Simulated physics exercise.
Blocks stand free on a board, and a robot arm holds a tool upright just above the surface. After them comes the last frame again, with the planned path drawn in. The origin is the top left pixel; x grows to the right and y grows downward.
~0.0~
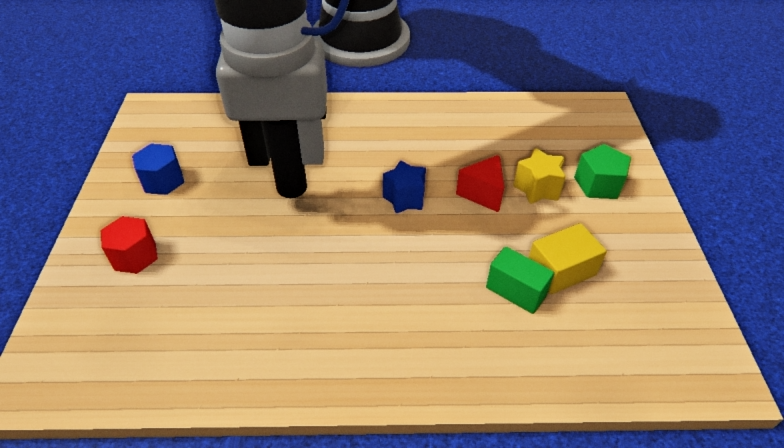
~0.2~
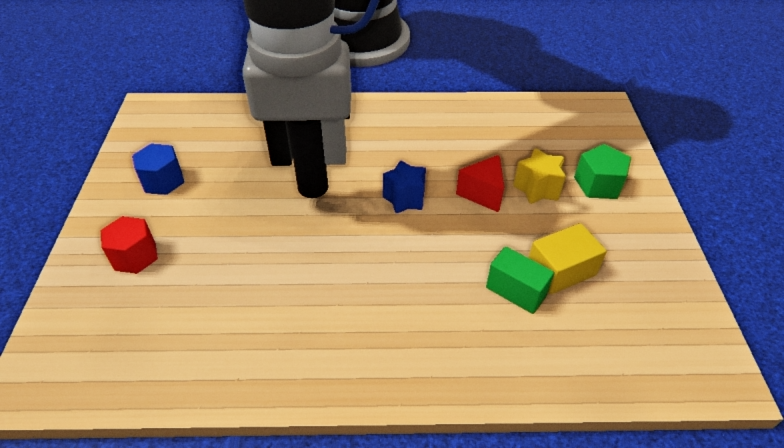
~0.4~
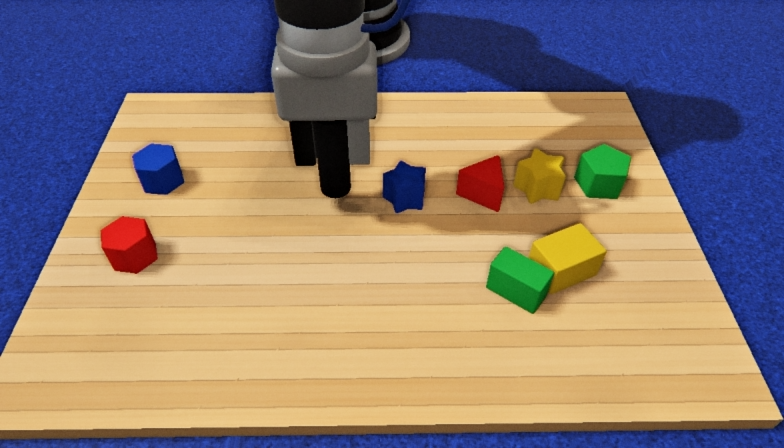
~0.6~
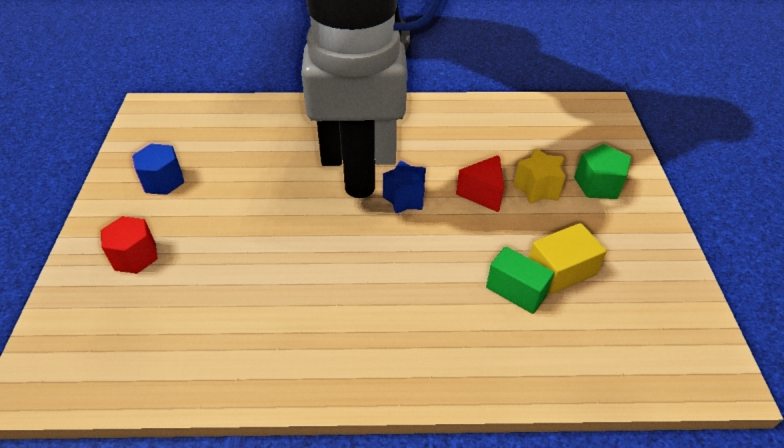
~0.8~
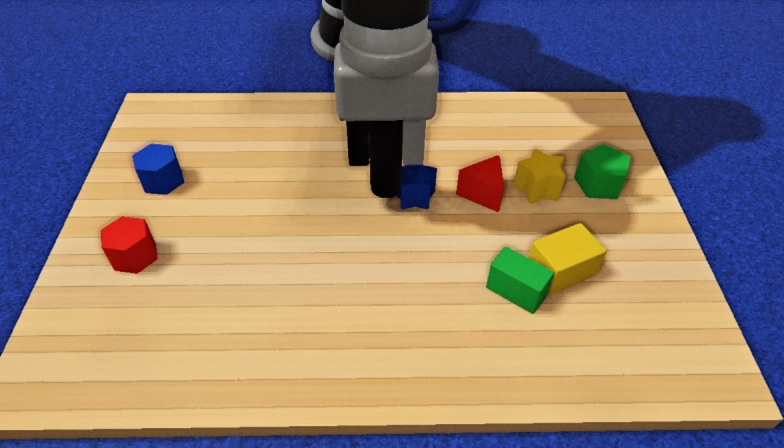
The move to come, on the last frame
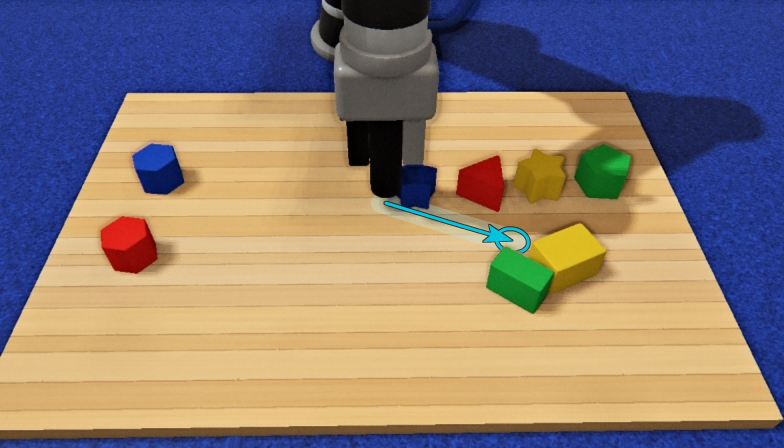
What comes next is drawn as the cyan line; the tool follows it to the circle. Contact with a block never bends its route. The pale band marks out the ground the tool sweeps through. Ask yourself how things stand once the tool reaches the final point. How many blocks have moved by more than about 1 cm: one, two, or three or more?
Count: 1.
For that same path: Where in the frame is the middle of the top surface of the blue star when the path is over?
Its top centre lands on (446, 173).
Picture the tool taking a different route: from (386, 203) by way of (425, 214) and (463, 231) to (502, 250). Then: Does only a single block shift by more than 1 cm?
Yes.
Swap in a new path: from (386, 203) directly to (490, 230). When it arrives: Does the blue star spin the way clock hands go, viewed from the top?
No, it doesn't check out.
The drawn path runs straight from (386, 203) to (512, 240).
The first path, step by step. One third of the way, tool (428, 201); blue star (443, 172), turned 40° anticlockwise.
Two thirds of the way, tool (471, 213); blue star (446, 173), turned 65° anticlockwise.
At the end, tool (516, 226); blue star (446, 173), turned 65° anticlockwise; yellow oblong block not moved.
